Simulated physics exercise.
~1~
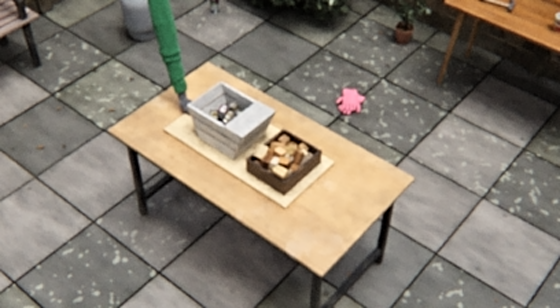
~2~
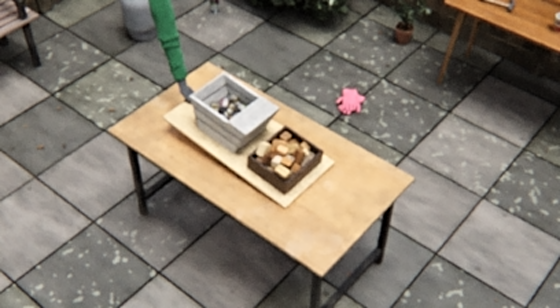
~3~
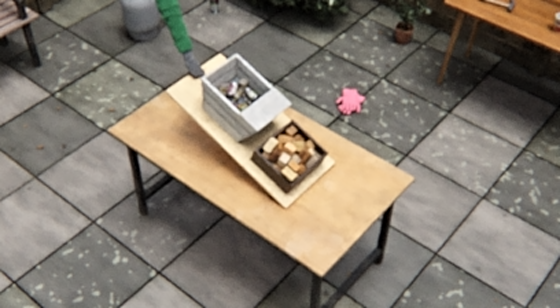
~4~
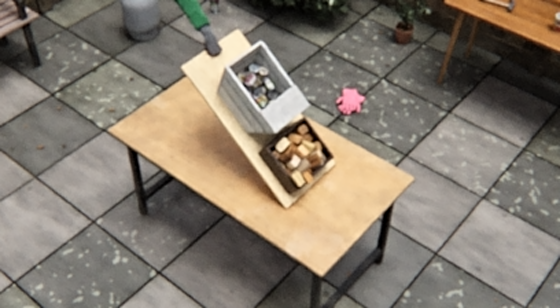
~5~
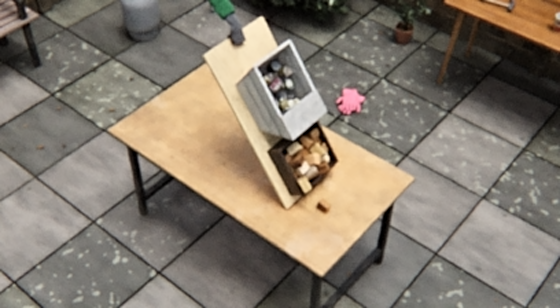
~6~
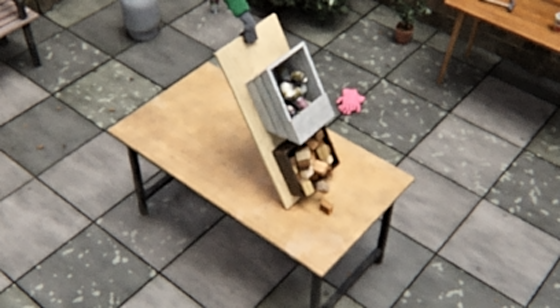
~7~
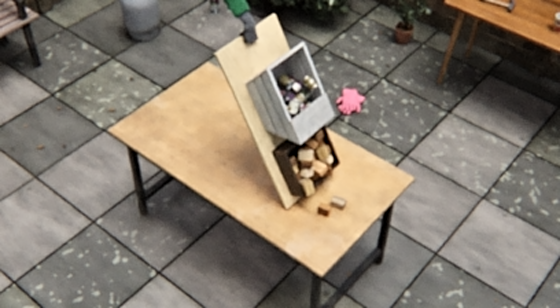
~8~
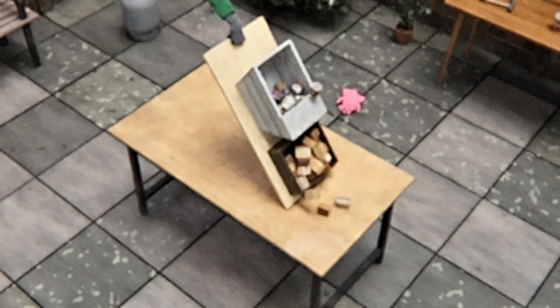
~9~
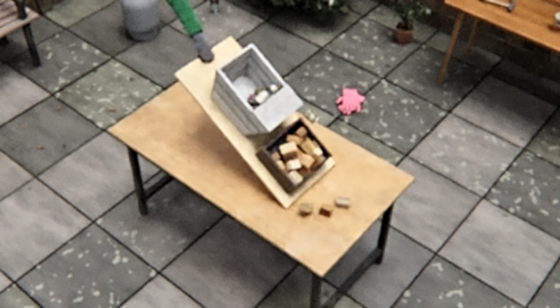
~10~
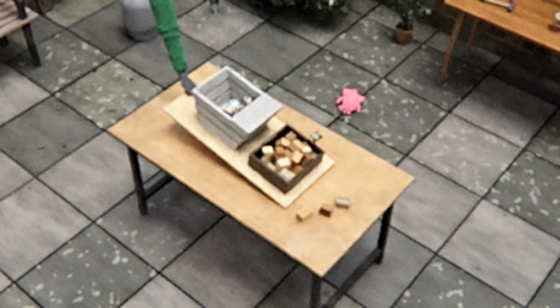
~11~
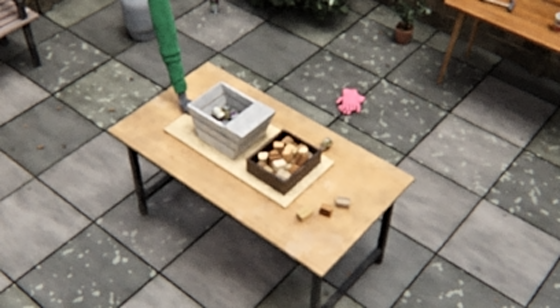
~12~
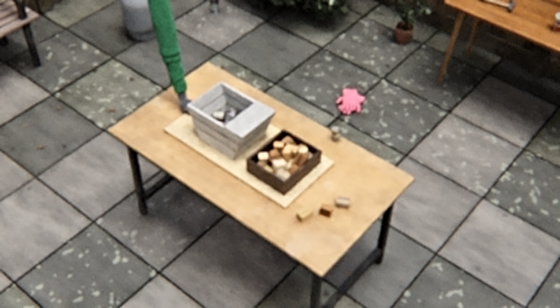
The clip opens on a patio table where a white box of small tins and a dark box of wooden blocks sit fixed to a board. A green-sleeved arm lifts the board's left end, tilting it steeply toward the right. As it steepens, the contents slide toward the lower ends, and a couple of blocks tumble onto the table. The hand then lowers the board, and it settles flat again. At the end, most blocks and tins remain in their boxes, with a few small pieces lying on the tabletop.
